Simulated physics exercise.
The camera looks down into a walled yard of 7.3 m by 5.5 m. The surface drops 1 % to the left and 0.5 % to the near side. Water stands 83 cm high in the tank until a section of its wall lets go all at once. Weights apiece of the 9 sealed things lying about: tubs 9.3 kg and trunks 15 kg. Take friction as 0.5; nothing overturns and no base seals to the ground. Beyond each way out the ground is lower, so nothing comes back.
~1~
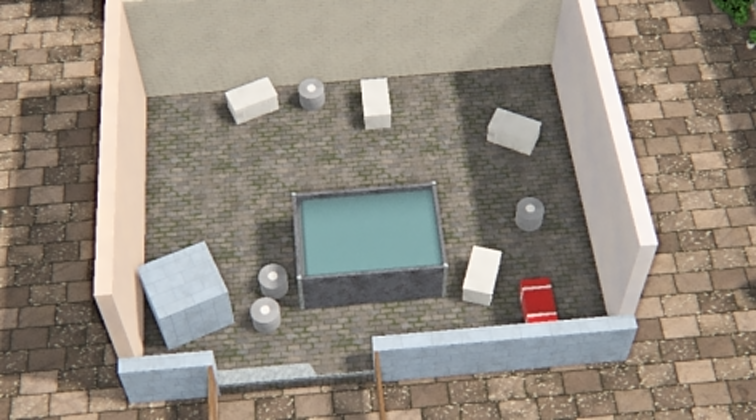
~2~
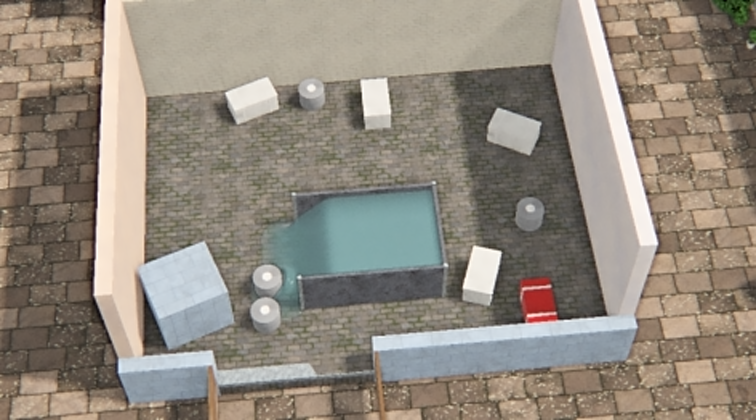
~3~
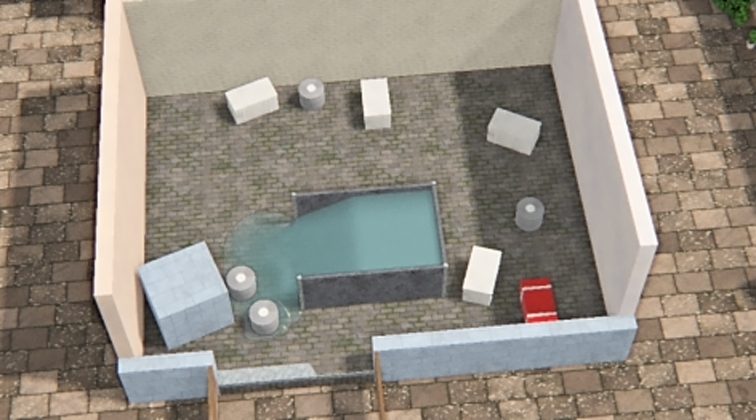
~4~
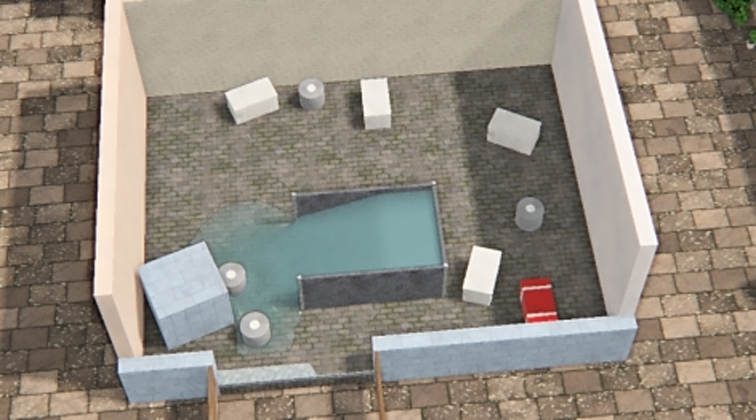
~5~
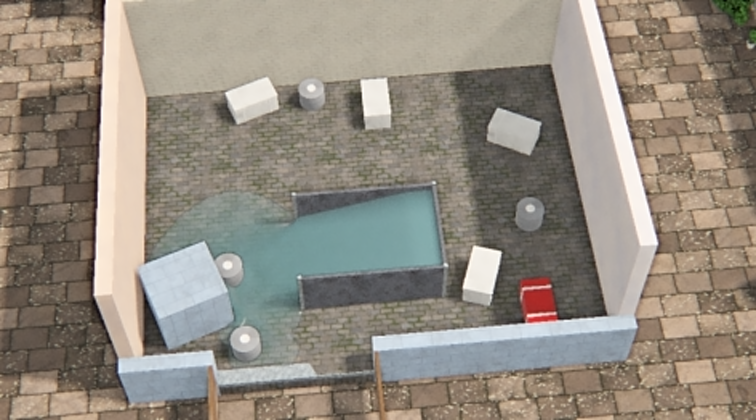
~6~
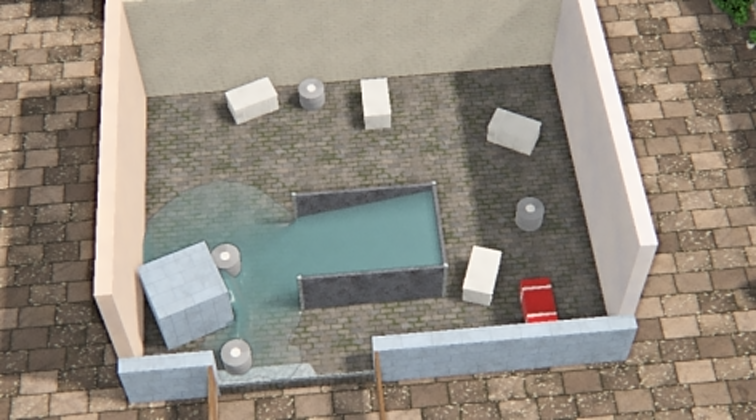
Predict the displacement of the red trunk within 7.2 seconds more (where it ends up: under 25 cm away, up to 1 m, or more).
The red trunk holds its place.
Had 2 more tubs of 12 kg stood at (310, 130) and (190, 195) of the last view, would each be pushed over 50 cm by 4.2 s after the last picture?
In turn: Over, more.
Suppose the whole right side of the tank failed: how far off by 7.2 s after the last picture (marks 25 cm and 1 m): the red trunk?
In that case the red trunk gets carried off.
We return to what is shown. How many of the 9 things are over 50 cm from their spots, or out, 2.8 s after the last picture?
4 of them.
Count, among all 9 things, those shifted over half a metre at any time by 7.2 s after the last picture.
6 of them.
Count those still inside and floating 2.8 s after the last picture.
At that moment 1.
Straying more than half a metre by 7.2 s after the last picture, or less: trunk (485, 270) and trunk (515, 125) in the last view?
In that order: Under, past it.
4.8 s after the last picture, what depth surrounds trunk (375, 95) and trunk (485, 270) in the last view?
About 5 and 0 cm.
Then, 0.9 s after the last picture the red trunk is near (540, 301), 0.0 m from its start, aground; 1 of 9 are out; 1 afloat.
Then, 2.8 s after the last picture the red trunk is near (540, 301), 0.0 m from its start, aground; 1 of 9 are out; 1 afloat.
Then, 4.8 s after the last picture the red trunk is near (540, 301), 0.0 m from its start, aground; 1 of 9 are out; 0 afloat.
Then, 7.2 s after the last picture the red trunk is near (540, 301), 0.0 m from its start, aground; 1 of 9 are out; 4 afloat.
